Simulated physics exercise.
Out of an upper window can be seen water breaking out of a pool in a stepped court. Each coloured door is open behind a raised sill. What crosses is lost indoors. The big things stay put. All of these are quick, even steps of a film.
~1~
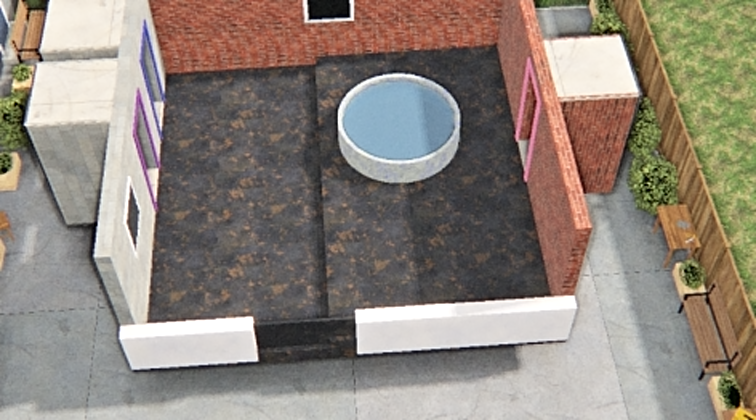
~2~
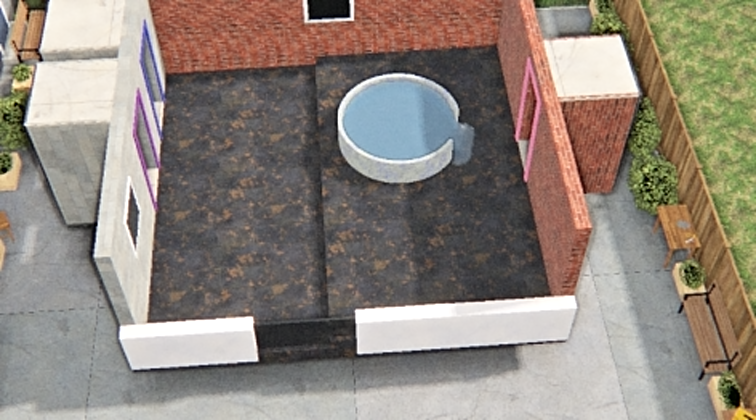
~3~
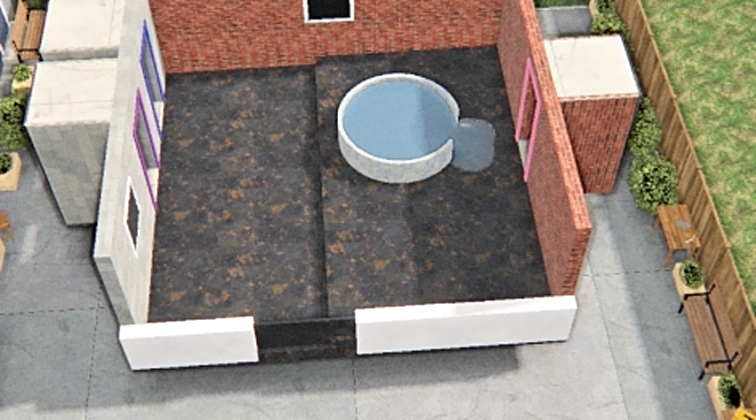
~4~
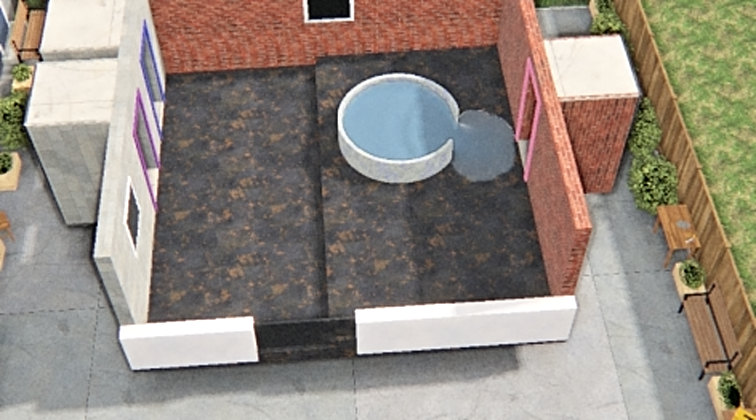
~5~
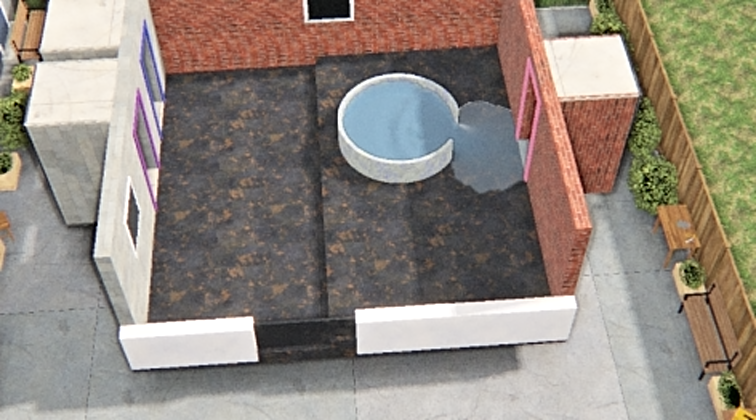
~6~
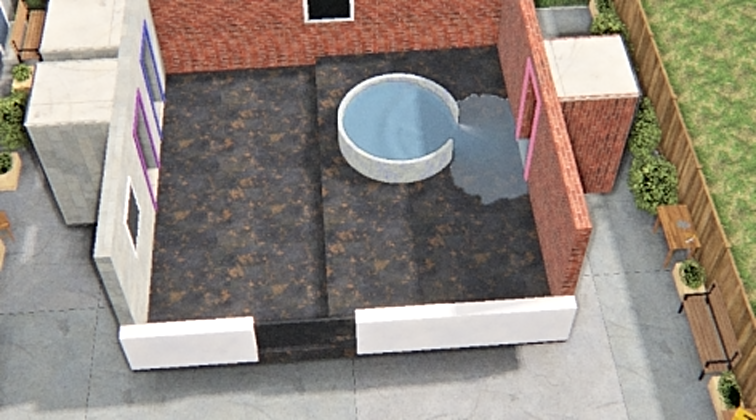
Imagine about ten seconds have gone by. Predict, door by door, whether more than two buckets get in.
Outcome: The purple door keeps inside the limit. The pink door overshoots the limit. The blue door keeps inside the limit.
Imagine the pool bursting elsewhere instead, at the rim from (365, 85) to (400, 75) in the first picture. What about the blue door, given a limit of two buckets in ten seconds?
Well, blue door overshoots, as far as I can tell.
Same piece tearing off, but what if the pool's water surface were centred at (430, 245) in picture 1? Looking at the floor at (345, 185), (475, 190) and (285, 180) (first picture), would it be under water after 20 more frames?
First one stays unwetted, next one gets inundated, last one stays unwetted.
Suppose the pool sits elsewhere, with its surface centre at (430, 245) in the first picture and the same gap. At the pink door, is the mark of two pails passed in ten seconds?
Pink door keeps below it.
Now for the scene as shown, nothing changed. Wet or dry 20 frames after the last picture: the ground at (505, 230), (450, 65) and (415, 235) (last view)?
Lab note, in the order given: Wet through, wet through, unwetted.
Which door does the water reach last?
I say the purple door.
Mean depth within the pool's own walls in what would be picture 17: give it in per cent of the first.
About 66 per cent.
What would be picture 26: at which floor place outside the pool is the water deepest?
It should be roughly at (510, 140).
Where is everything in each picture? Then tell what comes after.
In the first picture, the round tank at (399, 120) is whole and still.
In the second picture, the front is at (465, 127), out from the gap at (455, 139).
In the third picture, the front is at (486, 127), out from the gap at (455, 140).
In the fourth picture, the front is at (509, 164), out from the gap at (455, 140).
In the fifth picture, water pours out at (455, 139) and has run to (524, 175).
In the sixth picture, water pours out at (455, 139) and has run to (527, 190).
A moment on, water covers 10 % of the floor; the purple door not reached, the pink door over two buckets in, the blue door not reached.
Next, water covers 15 % of the floor; the purple door not reached, the pink door far over two buckets in, the blue door not reached.
Then, water covers 20 % of the floor; the purple door not reached, the pink door far over two buckets in, the blue door not reached.
Later, water covers 45 % of the floor; the purple door not reached, the pink door far over two buckets in, the blue door not reached.
In the end, water covers 70 % of the floor; the purple door wet at the sill, nothing in, the pink door far over two buckets in, the blue door wet at the sill, nothing in.
